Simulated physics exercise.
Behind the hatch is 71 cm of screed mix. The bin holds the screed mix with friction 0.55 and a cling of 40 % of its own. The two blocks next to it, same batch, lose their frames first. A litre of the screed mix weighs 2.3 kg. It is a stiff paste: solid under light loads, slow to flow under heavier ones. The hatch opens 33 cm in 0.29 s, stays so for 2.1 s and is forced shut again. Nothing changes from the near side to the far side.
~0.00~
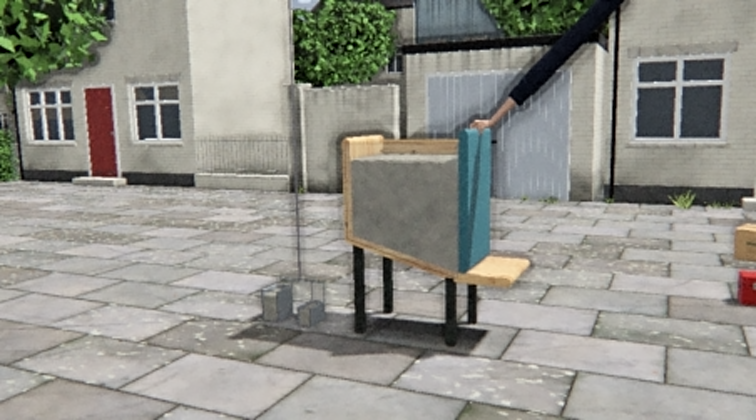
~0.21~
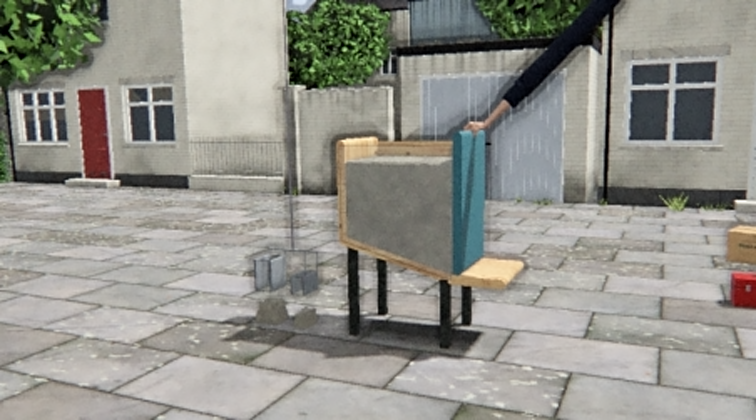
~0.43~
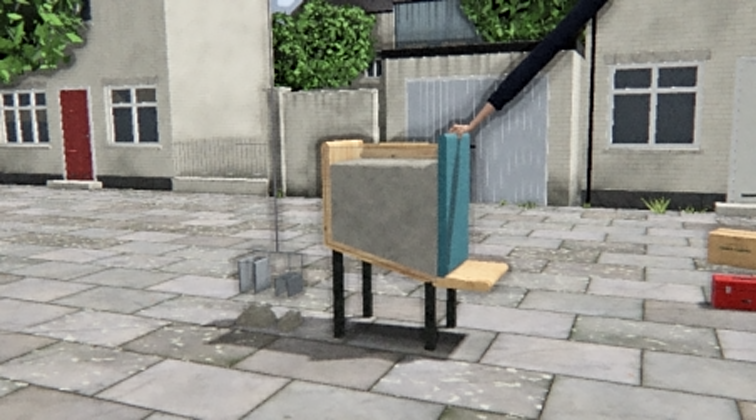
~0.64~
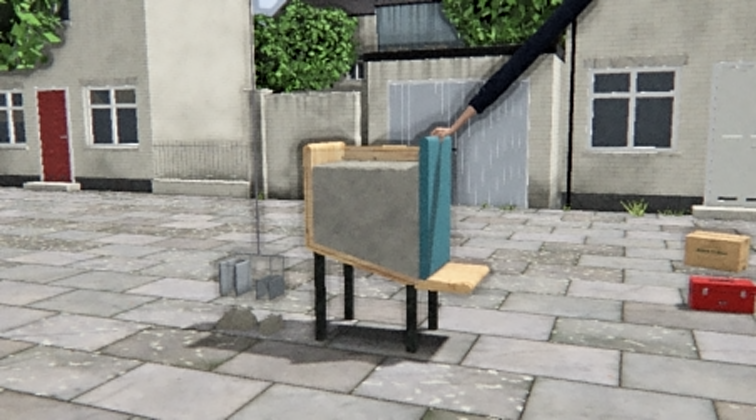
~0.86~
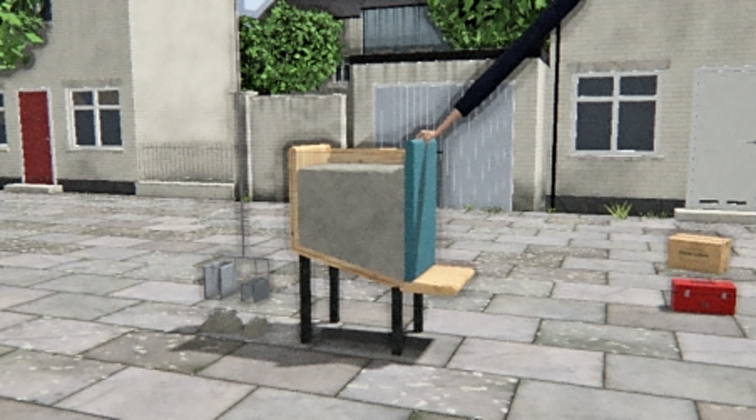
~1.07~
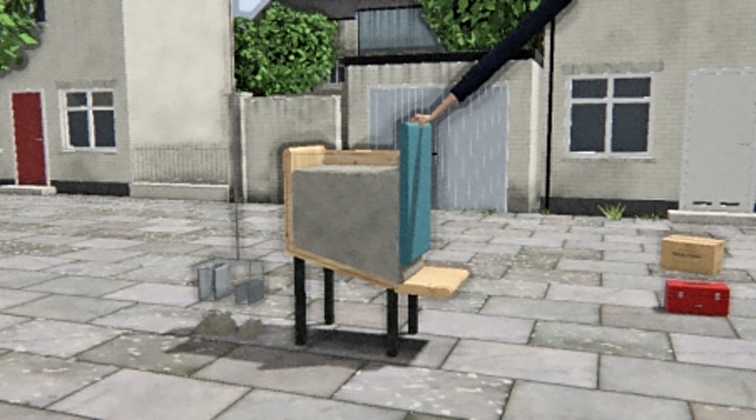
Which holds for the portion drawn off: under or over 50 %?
It comes out over 50 %.
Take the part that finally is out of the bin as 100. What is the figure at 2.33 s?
Some 80 per cent.
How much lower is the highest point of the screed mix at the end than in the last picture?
Roughly 42 cm.
After 1.65 s, the hatch is 33 cm open and 29 % is out.
After 2.33 s, the hatch is 33 cm open and 62 % is out.
After 3.02 s, the hatch is 33 cm open and 73 % is out.
After 3.70 s, the hatch is 8.6 cm open and 75 % is out.
After 4.48 s, at the end, the hatch is shut and 76 % is out.
